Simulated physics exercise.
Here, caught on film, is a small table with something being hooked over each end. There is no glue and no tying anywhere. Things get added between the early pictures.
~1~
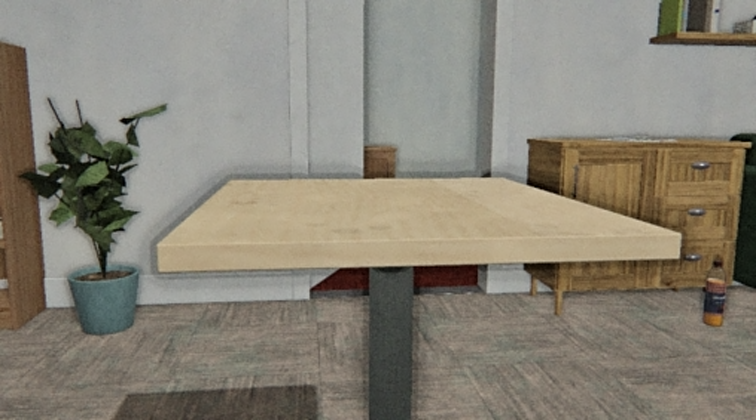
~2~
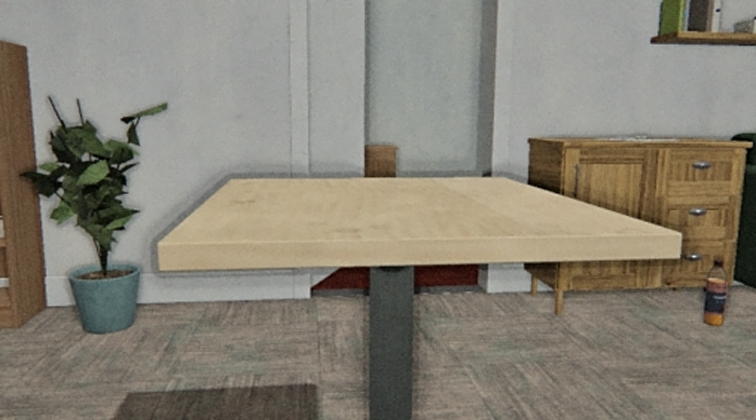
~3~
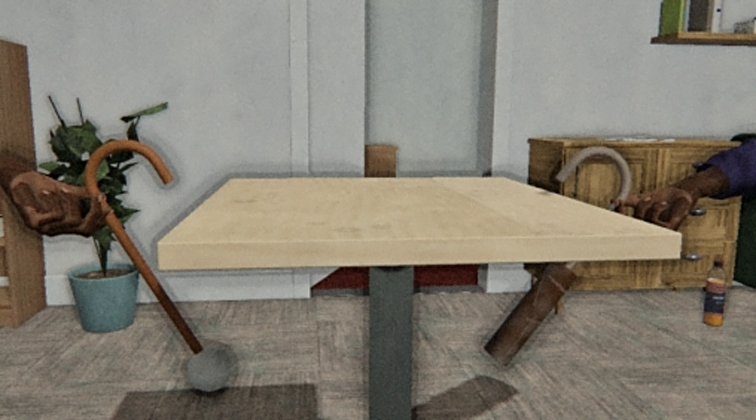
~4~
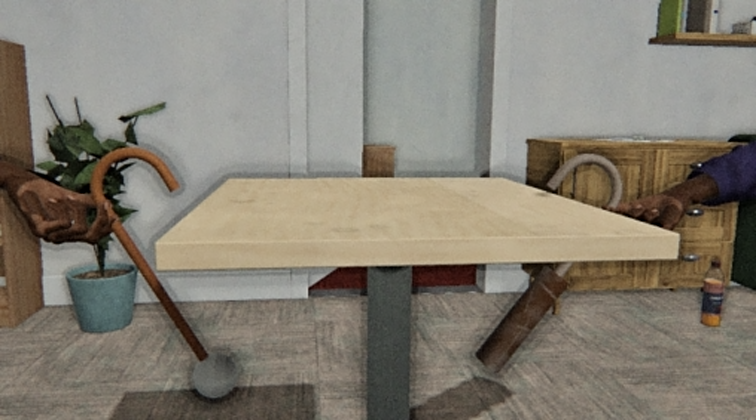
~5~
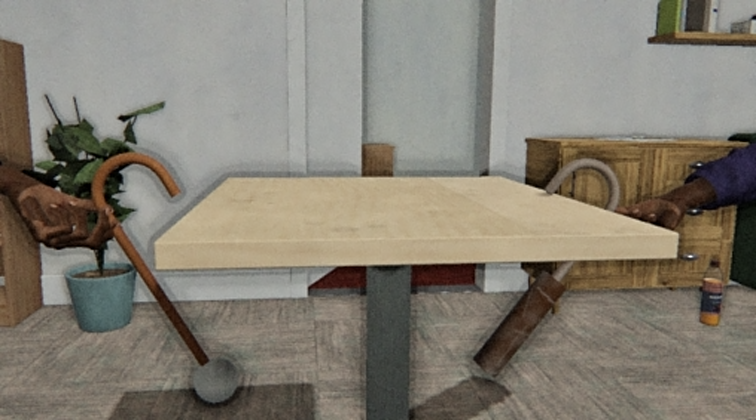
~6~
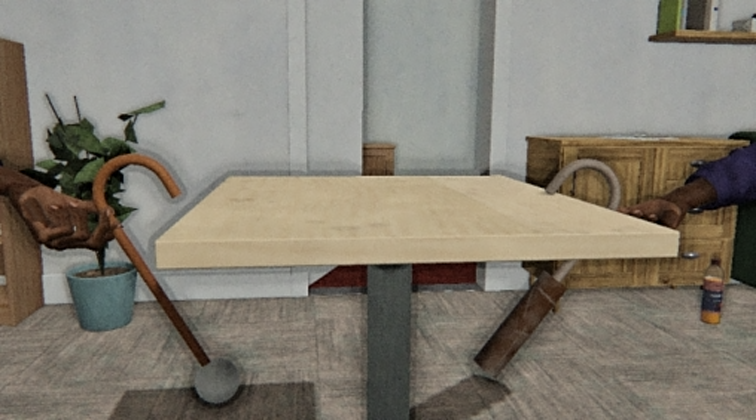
A small table stands alone, then two hands bring hooked objects to its opposite ends.
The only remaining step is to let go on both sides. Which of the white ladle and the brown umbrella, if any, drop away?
White ladle: Fallen; brown umbrella: Still hooked.
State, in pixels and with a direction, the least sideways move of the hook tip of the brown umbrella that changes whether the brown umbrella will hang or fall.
Move it 16 pixels right.
Then, 0.28 s on from there, white ladle on its way down; brown umbrella at rest near (537, 264).
Then, 0.44 s on from there, white ladle on its way down; brown umbrella at rest near (539, 265).
In the end, the white ladle slips off; the brown umbrella hangs from the table, near (536, 264).
